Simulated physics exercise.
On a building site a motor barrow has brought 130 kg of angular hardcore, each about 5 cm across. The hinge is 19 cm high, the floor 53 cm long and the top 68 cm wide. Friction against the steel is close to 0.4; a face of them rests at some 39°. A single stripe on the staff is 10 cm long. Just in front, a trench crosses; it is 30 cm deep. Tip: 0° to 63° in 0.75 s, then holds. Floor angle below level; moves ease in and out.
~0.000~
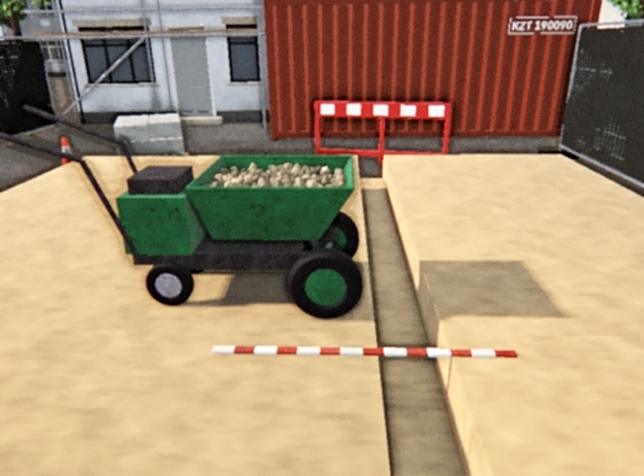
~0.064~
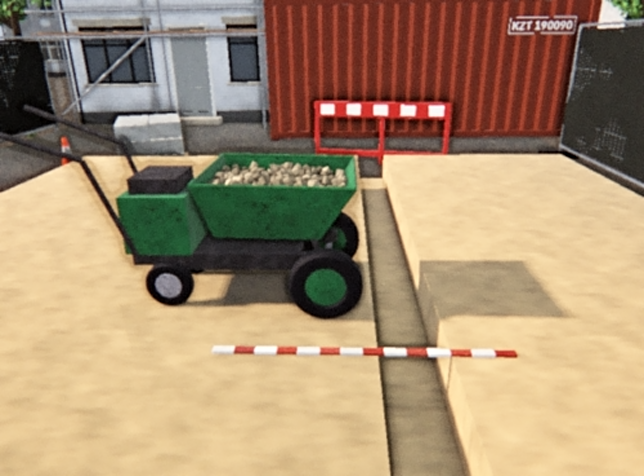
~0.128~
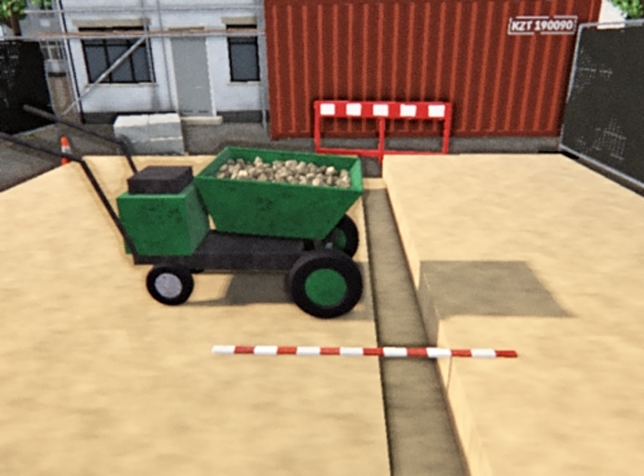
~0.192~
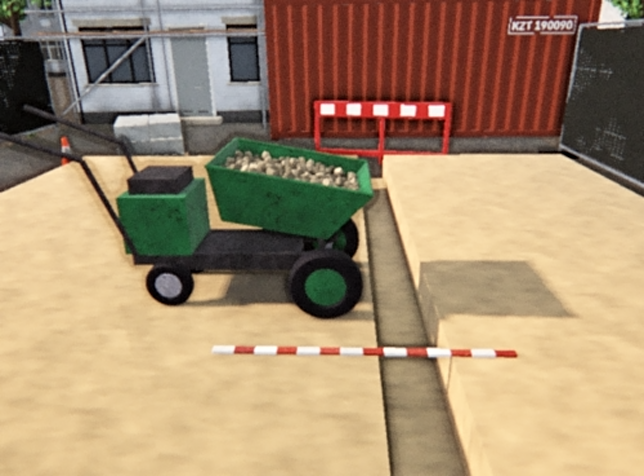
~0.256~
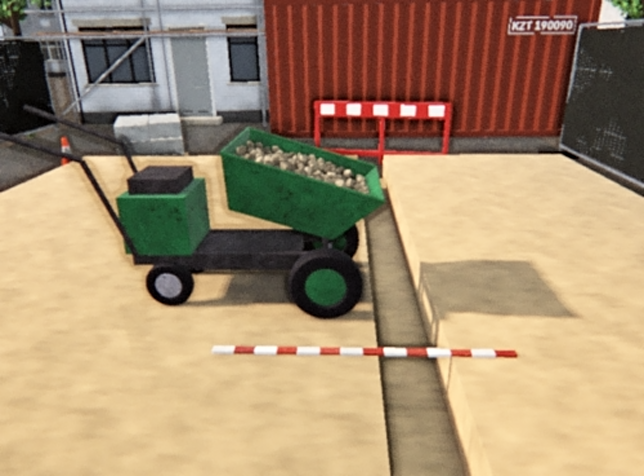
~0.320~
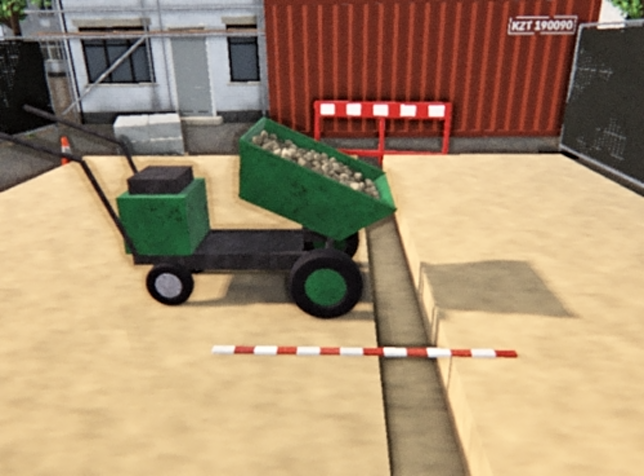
Green skip of stones on a small motor barrow tilting forward to the right beside a narrow trench, slowly at first.
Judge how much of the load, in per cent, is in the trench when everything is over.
I judge it at about 6 per cent.
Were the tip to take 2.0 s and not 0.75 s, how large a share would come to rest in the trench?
Then about 10 per cent.
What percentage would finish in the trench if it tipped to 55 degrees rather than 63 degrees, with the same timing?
Share in trench: Approx. 5%.
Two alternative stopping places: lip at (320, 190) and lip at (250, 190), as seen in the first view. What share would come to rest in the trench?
Close to 25 percent in the first case, 35 percent in the second.
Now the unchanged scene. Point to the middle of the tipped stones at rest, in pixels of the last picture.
Somewhere near pixel (464, 288).
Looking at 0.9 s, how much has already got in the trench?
Roughly 0% by that time.
After 0.6 s the floor is at 53°; 100 % in the skip; the foremost stones are at (408, 227).
After 0.9 s the floor is at 63°; 92 % in the skip, 1 % in the trench, 7 % past the trench; the foremost stones are at (473, 277).
After 1.2 s the floor is at 63°; 64 % in the skip, 2 % in the trench, 34 % past the trench; the foremost stones are at (549, 283).
After 3.2 s the floor is at 63°; 56 % in the skip, 6 % in the trench, 38 % past the trench; the foremost stones are at (593, 278).
